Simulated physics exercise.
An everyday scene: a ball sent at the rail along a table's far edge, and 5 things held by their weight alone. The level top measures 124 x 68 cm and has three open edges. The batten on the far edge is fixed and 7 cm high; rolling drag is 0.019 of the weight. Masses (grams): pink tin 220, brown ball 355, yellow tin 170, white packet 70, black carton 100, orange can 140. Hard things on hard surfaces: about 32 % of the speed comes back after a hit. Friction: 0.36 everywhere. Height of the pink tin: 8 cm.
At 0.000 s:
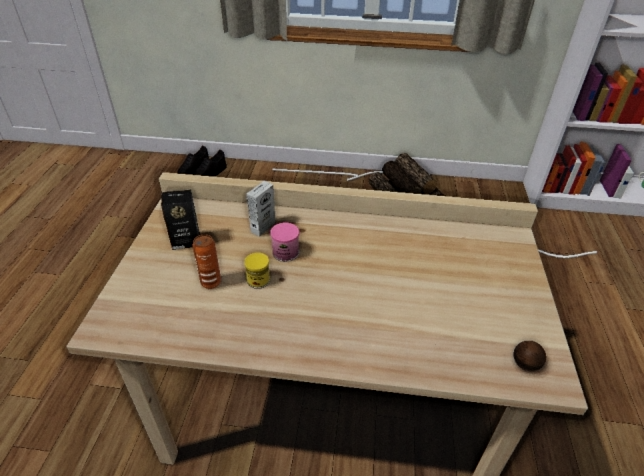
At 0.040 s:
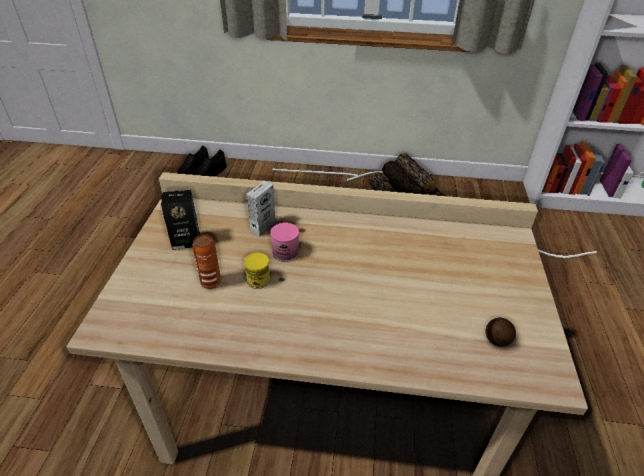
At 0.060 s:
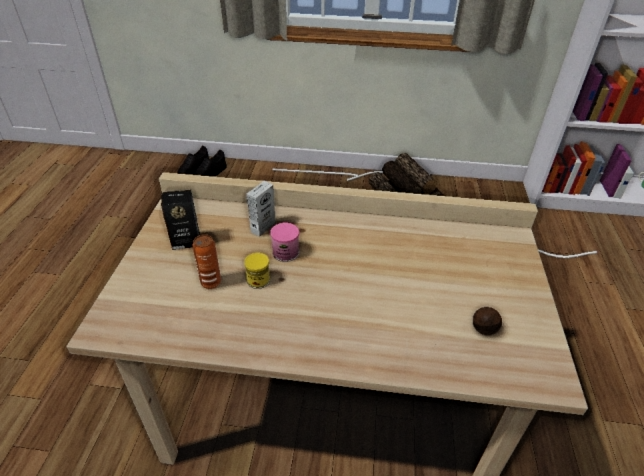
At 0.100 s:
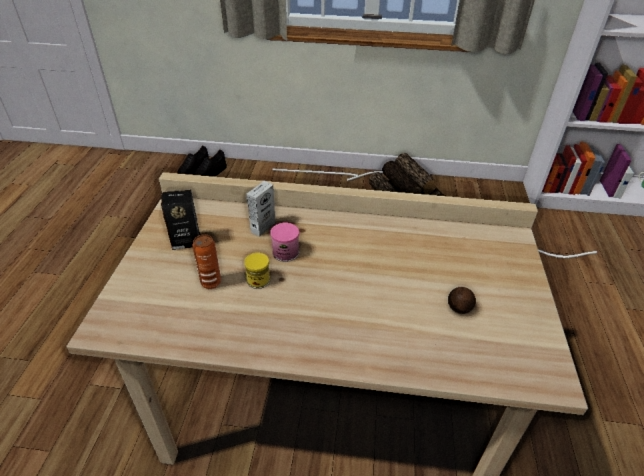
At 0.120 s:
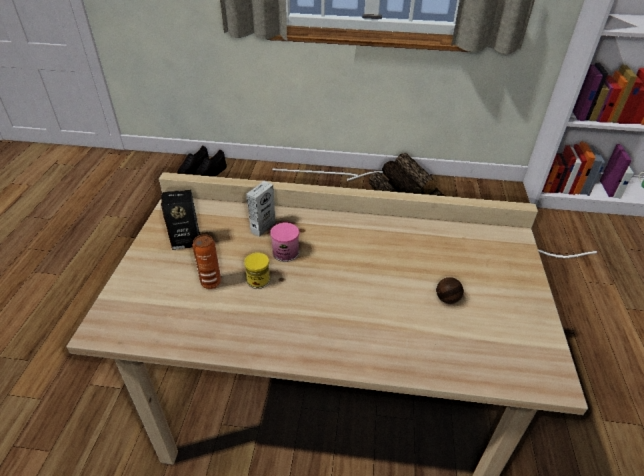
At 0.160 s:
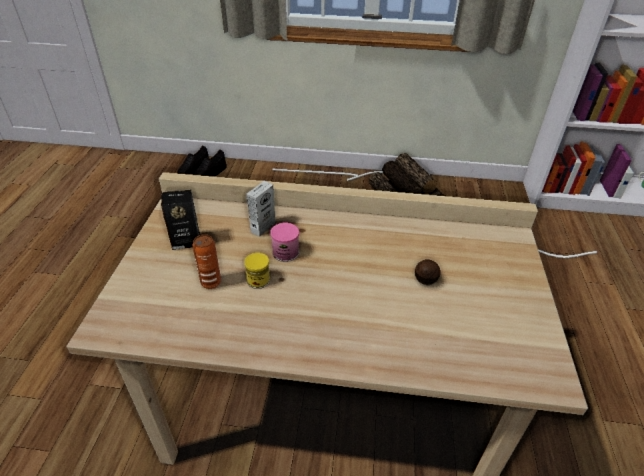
A brown ball rolls leftward and away across the wooden table, nearing the pink tin.
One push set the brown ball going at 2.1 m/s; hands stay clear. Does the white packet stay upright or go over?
The white packet tips over.
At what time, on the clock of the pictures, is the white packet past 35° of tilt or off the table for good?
Near 0.6 s.
After 0.46 s, brown ball near (304, 217).
After 0.76 s, brown ball near (217, 223); white packet on its side near (196, 210); black carton moved 5 cm.
After 0.96 s, brown ball near (168, 226); white packet on its side near (179, 211); black carton moved 10 cm.
After 1.46 s, brown ball near (114, 336); white packet on its side near (178, 210); black carton moved 12 cm.
In the end (1.7 s), toppled on the table, white packet; not toppled but over 4 cm from the start, black carton; the other 3 under 4 cm from the start. At the end, from the last picture's camera, white packet near (178, 210).
